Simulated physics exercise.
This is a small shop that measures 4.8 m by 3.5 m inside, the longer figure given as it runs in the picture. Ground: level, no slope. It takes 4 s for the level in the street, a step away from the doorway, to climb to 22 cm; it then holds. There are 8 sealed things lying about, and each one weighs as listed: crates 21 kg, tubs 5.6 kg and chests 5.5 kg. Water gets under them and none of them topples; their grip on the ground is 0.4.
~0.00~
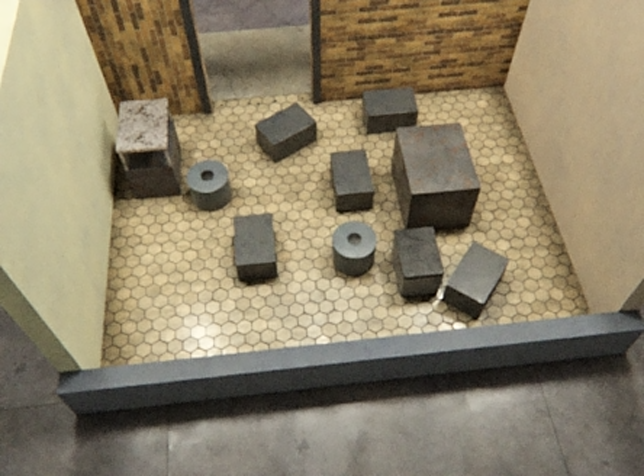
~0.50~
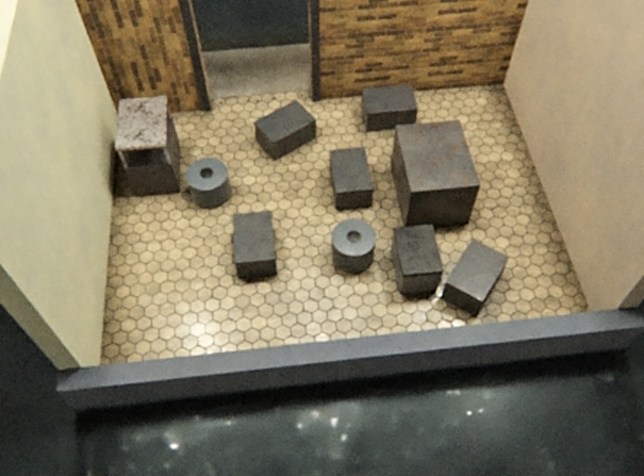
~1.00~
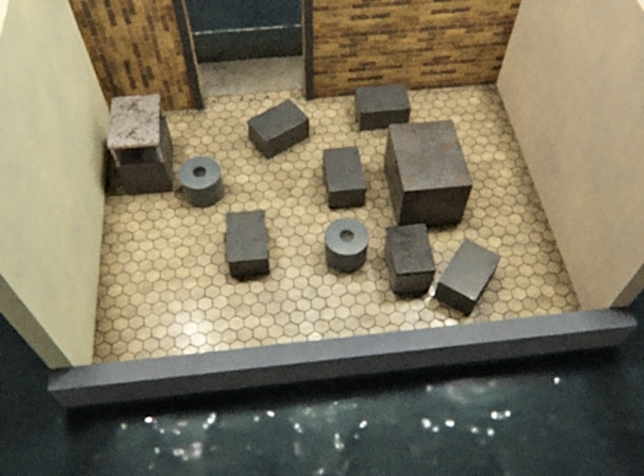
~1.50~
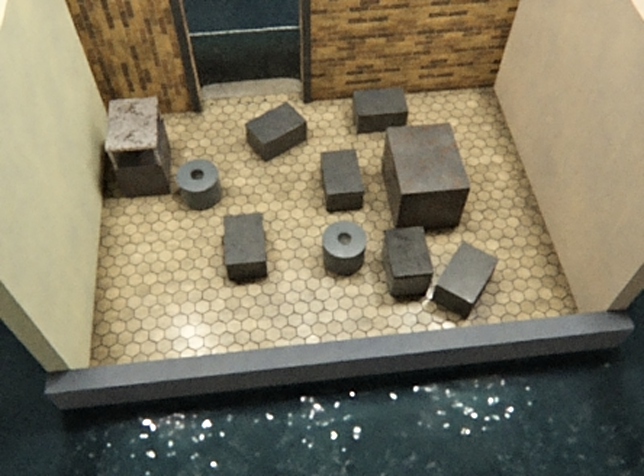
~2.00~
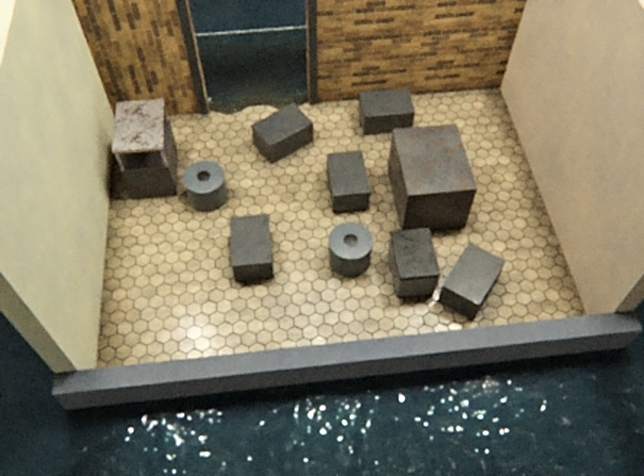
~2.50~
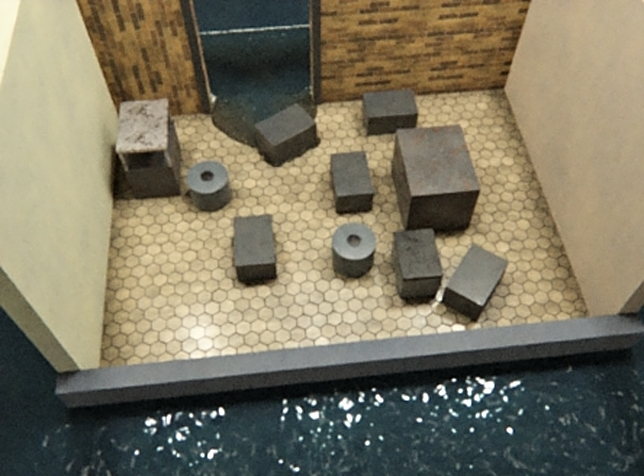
Dark water spreads around the small tiled shop, then creeps in through the back doorway.
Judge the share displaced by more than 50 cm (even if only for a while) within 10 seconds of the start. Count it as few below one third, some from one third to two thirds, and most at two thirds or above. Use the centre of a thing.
Most.
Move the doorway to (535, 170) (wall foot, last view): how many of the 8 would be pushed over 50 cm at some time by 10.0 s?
In that case the number is 5.
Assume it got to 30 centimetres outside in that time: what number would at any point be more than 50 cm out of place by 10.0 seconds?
That would make 7 of them.
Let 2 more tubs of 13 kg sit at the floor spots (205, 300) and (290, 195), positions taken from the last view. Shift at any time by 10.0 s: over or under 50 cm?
First one exceeds it, second one exceeds it.
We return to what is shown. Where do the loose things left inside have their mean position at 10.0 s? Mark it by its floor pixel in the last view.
Mean floor pixel: About (413, 265).
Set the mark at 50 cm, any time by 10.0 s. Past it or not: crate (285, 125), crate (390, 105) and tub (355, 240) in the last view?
Order as asked - a bigger shift, a smaller shift, a bigger shift.
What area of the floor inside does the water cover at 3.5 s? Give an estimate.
At that time the wet patch spans about 2.0 m2.
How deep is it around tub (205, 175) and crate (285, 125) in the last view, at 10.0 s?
Some 14 cm at the first, some 10 cm at the second.
After 3.5 s 0 of 8 are over 50 cm from their spots; 0 afloat.
After 4.5 s 2 of 8 are over 50 cm from their spots; 0 afloat.
After 7.0 s 5 of 8 are over 50 cm from their spots; 1 afloat.
After 10.0 s 7 of 8 are over 50 cm from their spots, and 7 have been at some point; 7 afloat.
